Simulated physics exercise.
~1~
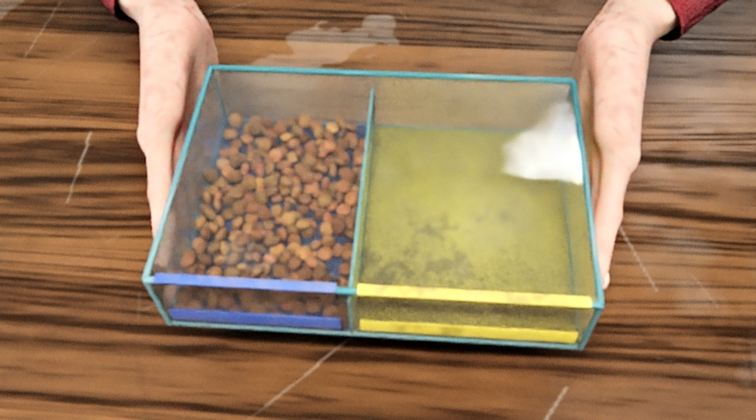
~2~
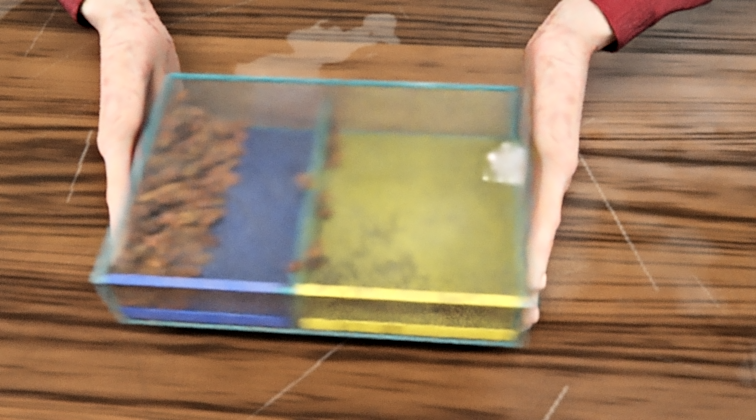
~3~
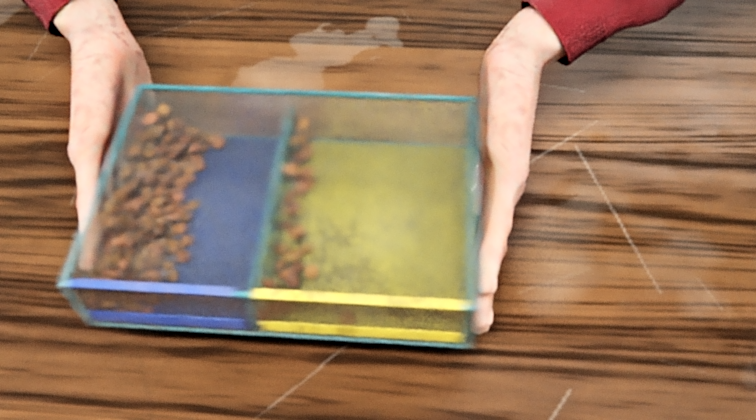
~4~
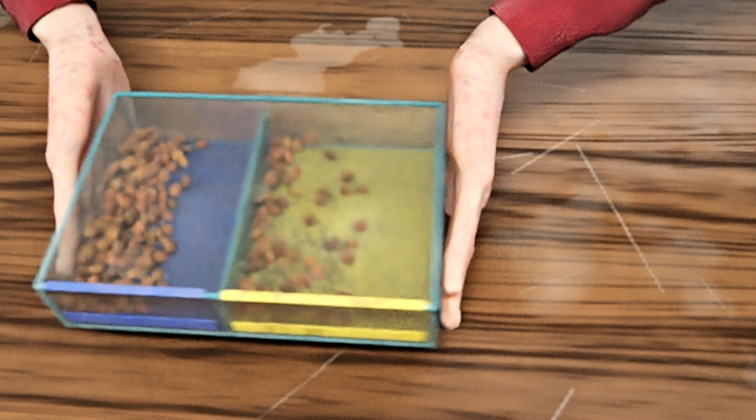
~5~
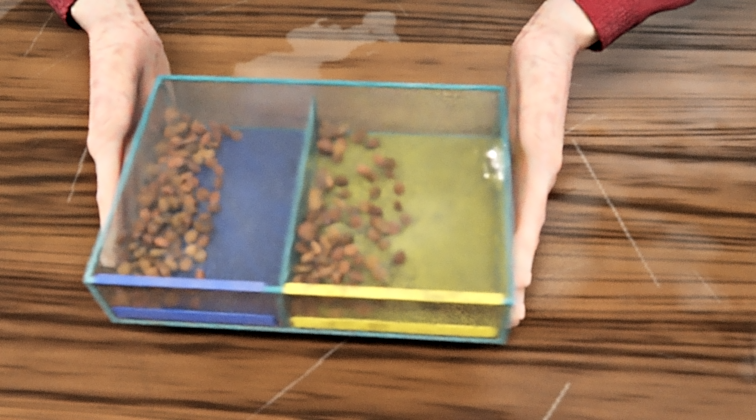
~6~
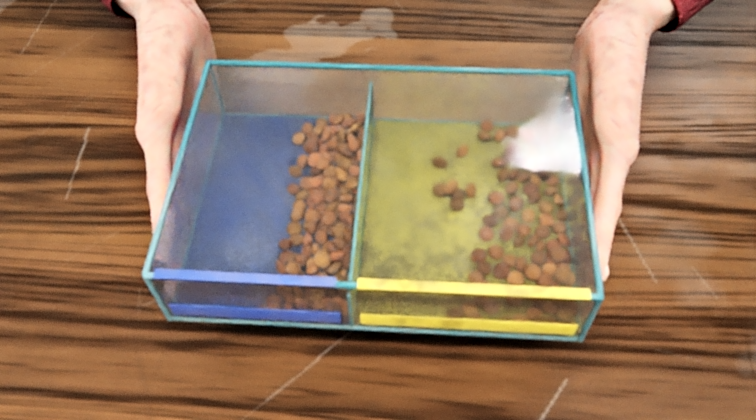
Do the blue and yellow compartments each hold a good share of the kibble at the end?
Yes, both compartments end with a good share of the kibble, with somewhat more in the blue one than in the yellow one.
